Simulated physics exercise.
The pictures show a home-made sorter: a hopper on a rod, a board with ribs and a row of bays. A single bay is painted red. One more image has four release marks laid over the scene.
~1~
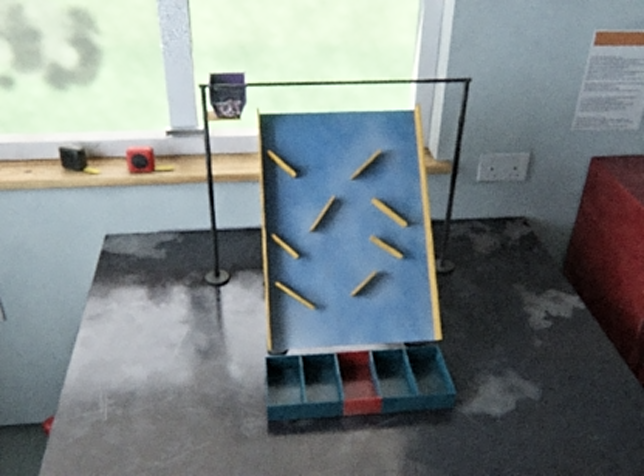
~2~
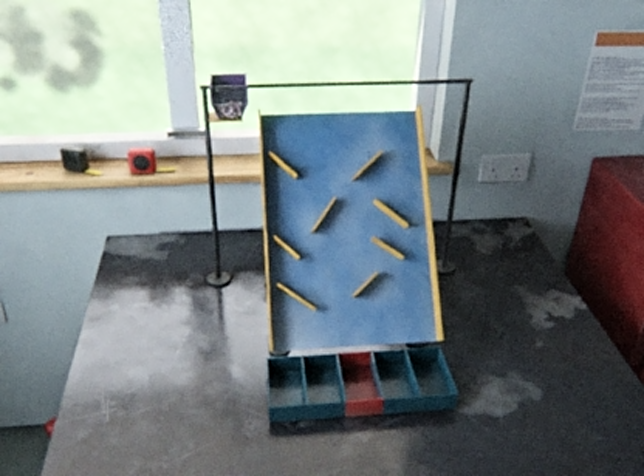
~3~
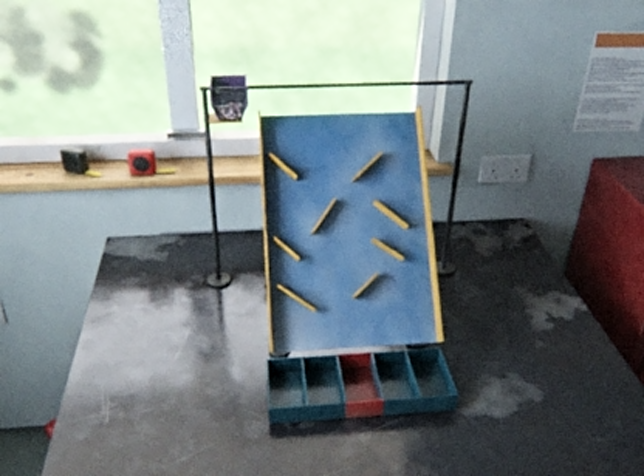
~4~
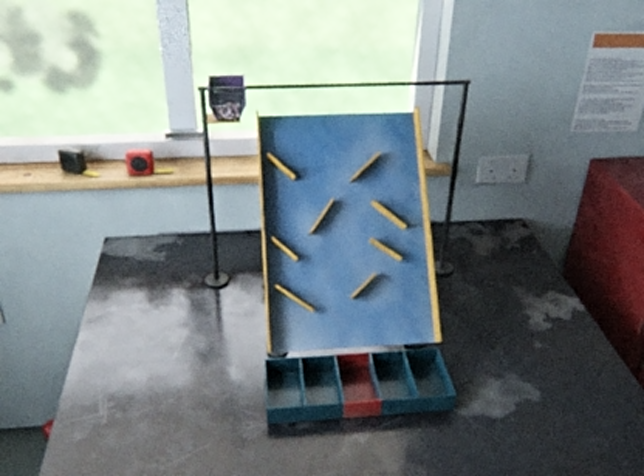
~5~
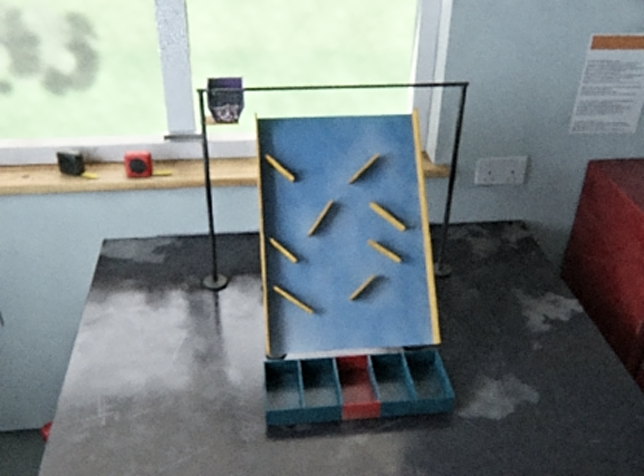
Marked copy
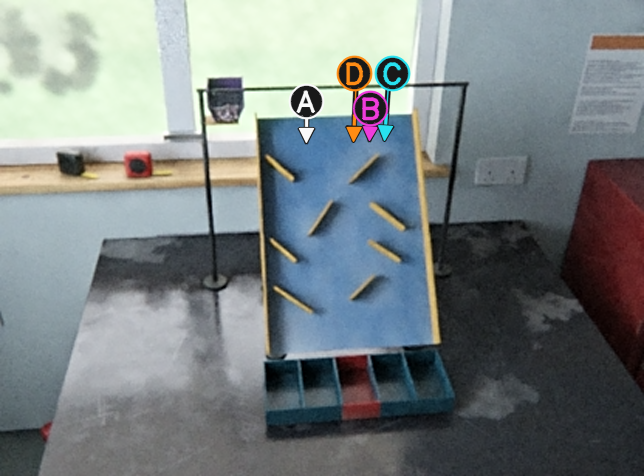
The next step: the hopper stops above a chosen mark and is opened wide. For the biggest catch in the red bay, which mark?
A beats the others.
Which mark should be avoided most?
The answer is C.
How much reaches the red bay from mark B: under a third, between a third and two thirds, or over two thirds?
It is under a third.
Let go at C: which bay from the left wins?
The fifth from the left.
On the marked copy, mark A meets the board at (306, 137); mark B meets the board at (369, 135); mark C meets the board at (384, 135); mark D meets the board at (353, 136).
With A, close to a third in the red bay, close to a third in other bays, close to a quarter outside the box.
With B, close to a quarter in the red bay, close to a third in other bays, close to a third outside the box.
With C, only a few in the red bay, close to two thirds in other bays, close to a quarter outside the box.
With D, close to a quarter in the red bay, close to half in other bays, close to a third outside the box.
